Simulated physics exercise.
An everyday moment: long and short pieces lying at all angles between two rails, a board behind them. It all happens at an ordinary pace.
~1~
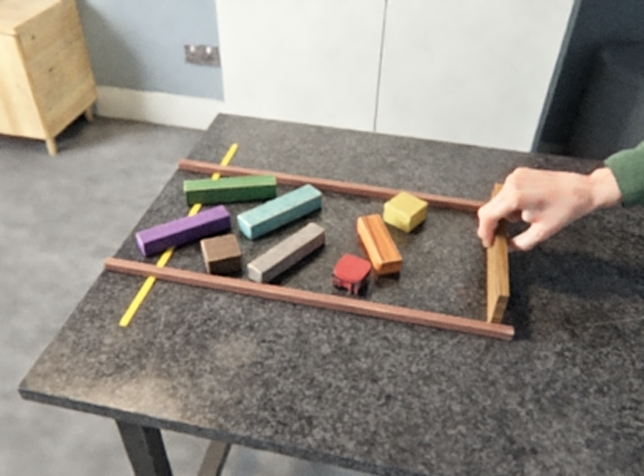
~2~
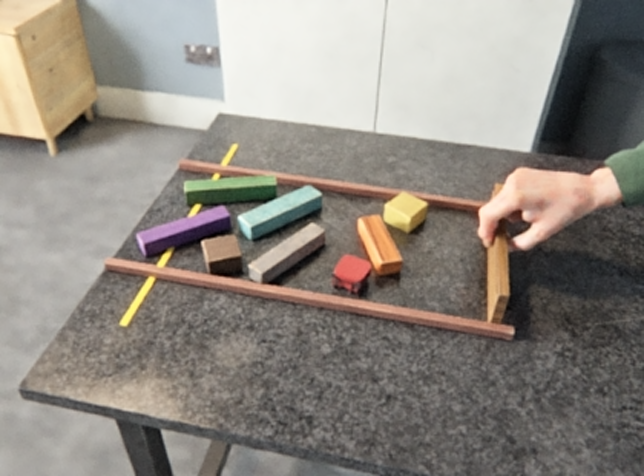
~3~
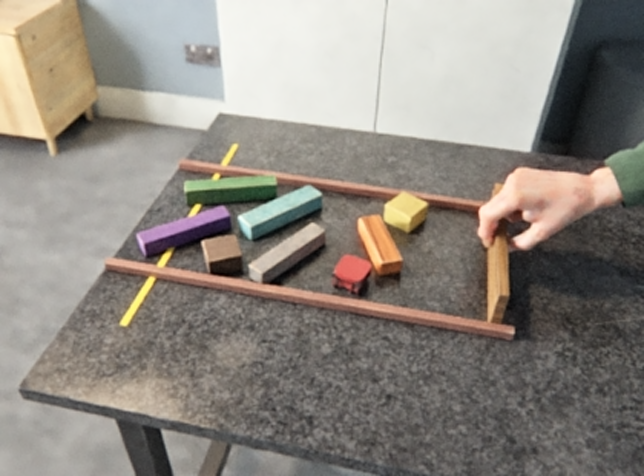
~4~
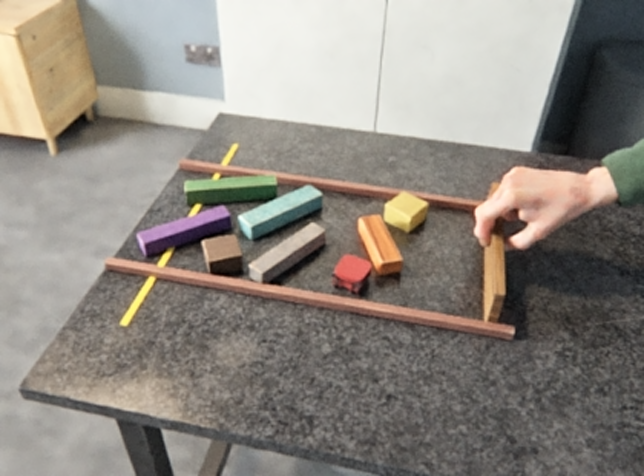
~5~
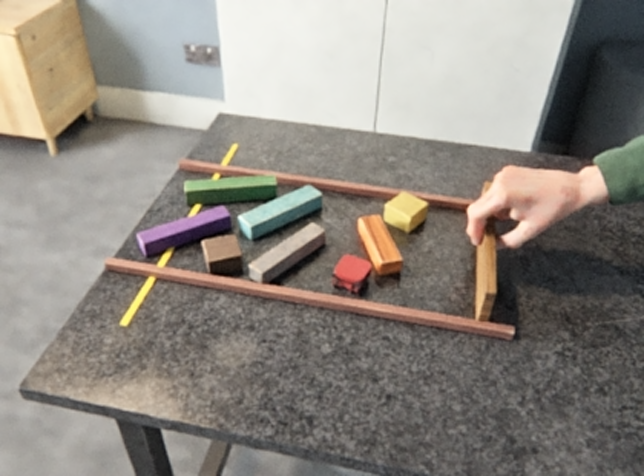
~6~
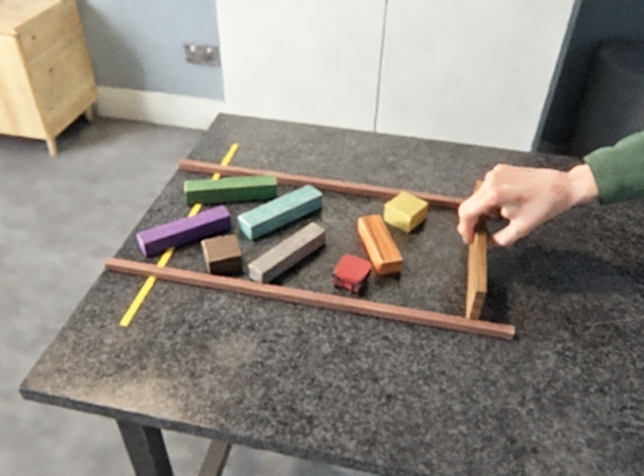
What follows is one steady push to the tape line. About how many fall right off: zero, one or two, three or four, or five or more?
As it turns out, the number that fall off is three or four.
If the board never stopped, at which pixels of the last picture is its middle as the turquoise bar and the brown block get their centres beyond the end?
Its middle is around (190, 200) and around (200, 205).
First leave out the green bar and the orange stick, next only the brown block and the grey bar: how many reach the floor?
First 2, then 2.
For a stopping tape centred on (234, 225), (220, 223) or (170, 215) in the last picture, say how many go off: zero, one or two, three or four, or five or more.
In that order: None at all; no fall at all; five or over.
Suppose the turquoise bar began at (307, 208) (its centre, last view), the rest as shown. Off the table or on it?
From there it is kept.
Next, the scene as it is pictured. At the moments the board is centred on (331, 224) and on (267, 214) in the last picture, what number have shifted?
By then 5, and 8.
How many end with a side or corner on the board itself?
It touches 3.
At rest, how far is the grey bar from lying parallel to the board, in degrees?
Near 5 degrees.
A little later, none off yet; purple bar at rest near (186, 230); green bar at rest near (232, 190); brown block at rest near (223, 255).
Next, none off yet; purple bar moving near (177, 229); green bar shifted a little near (204, 185); brown block shifted about its own width near (200, 248).
When it is over, the number that fall off is three or four; down, brown block, green bar and purple bar.
